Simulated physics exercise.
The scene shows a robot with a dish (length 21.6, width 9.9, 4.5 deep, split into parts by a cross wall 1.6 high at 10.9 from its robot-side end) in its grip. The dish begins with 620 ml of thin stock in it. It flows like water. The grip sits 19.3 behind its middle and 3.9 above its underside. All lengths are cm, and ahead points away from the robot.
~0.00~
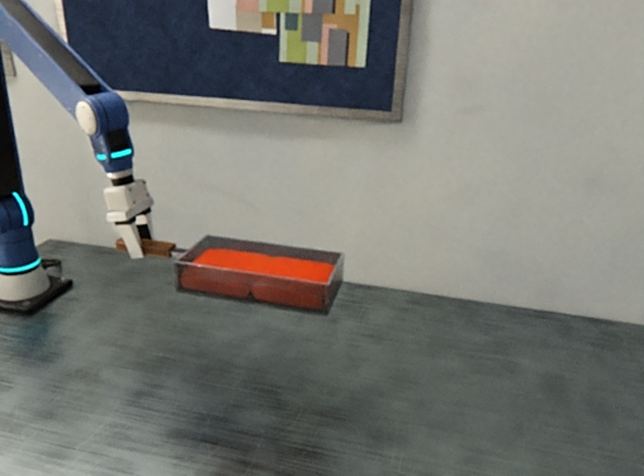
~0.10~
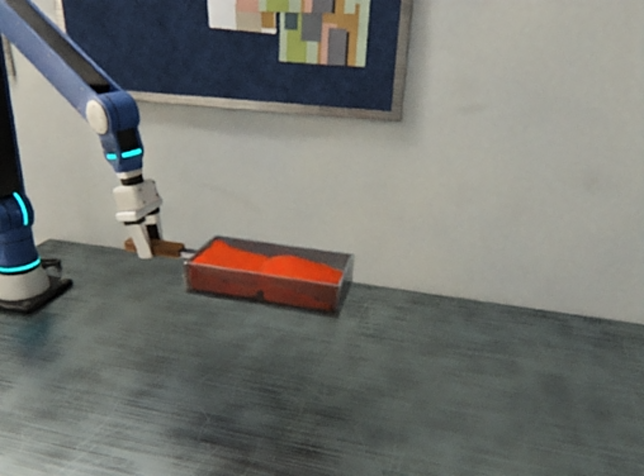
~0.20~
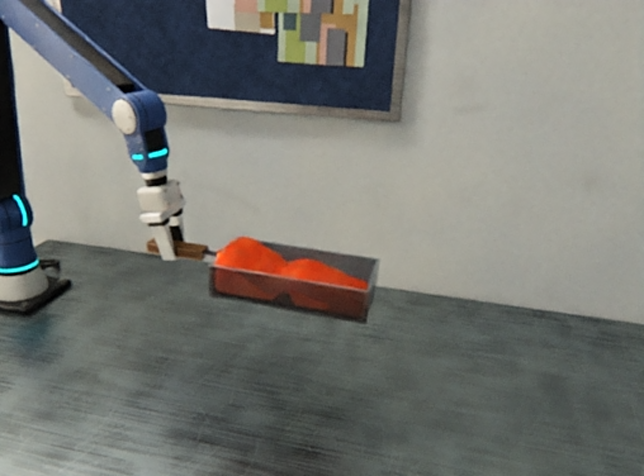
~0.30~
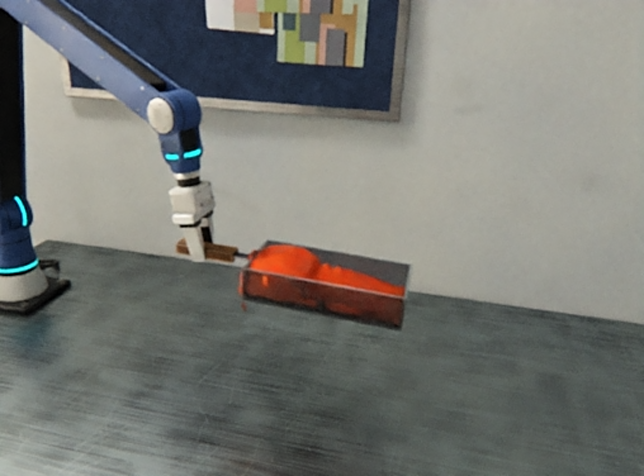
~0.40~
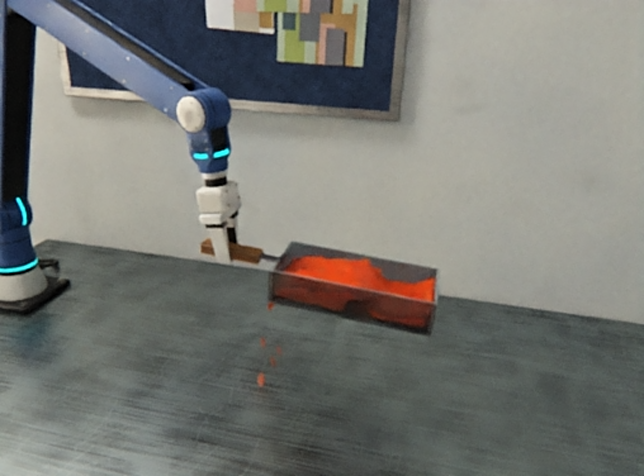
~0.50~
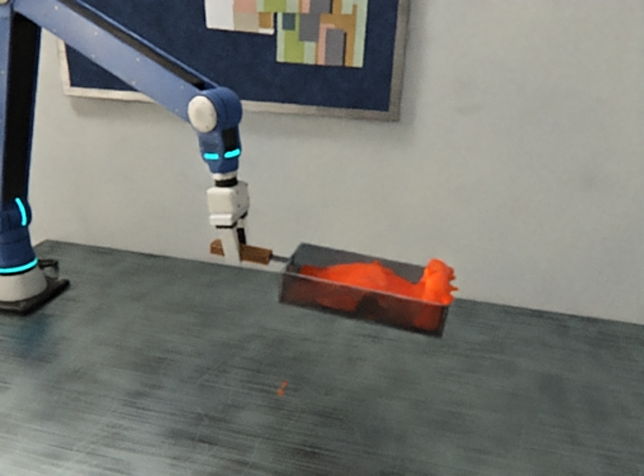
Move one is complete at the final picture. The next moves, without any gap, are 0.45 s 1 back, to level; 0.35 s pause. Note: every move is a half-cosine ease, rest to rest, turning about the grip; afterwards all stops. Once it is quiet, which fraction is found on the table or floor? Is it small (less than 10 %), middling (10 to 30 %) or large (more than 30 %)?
It is middling.
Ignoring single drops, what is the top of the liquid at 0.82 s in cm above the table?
Up to some 23 cm.
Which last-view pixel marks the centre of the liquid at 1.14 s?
Near (357, 281).
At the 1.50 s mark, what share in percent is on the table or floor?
The share comes to roughly 16 per cent.
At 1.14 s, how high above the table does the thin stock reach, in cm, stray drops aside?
About 23 cm.
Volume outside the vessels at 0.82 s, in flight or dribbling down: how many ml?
Roughly 30 ml.
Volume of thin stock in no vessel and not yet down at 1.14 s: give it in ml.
Around 0 ml at that moment.
After 0.82 s, level, liquid up to 24 above the table; 320 ml in the far-side part, 195 ml in the robot-side part, 75 ml on the table or floor, 30 ml in the air or running down outside.
After 1.14 s, level, liquid up to 23 above the table; 280 ml in the robot-side part, 235 ml in the far-side part, 105 ml on the table or floor.
After 1.50 s, level, liquid up to 23 above the table; 280 ml in the far-side part, 240 ml in the robot-side part, 105 ml on the table or floor.
After 2.30 s, level, liquid up to 23 above the table; 260 ml in the robot-side part, 255 ml in the far-side part, 105 ml on the table or floor.
In the end, 260 ml in the robot-side part, 260 ml in the far-side part, 105 ml on the table or floor. That is 17 % on the table or floor.
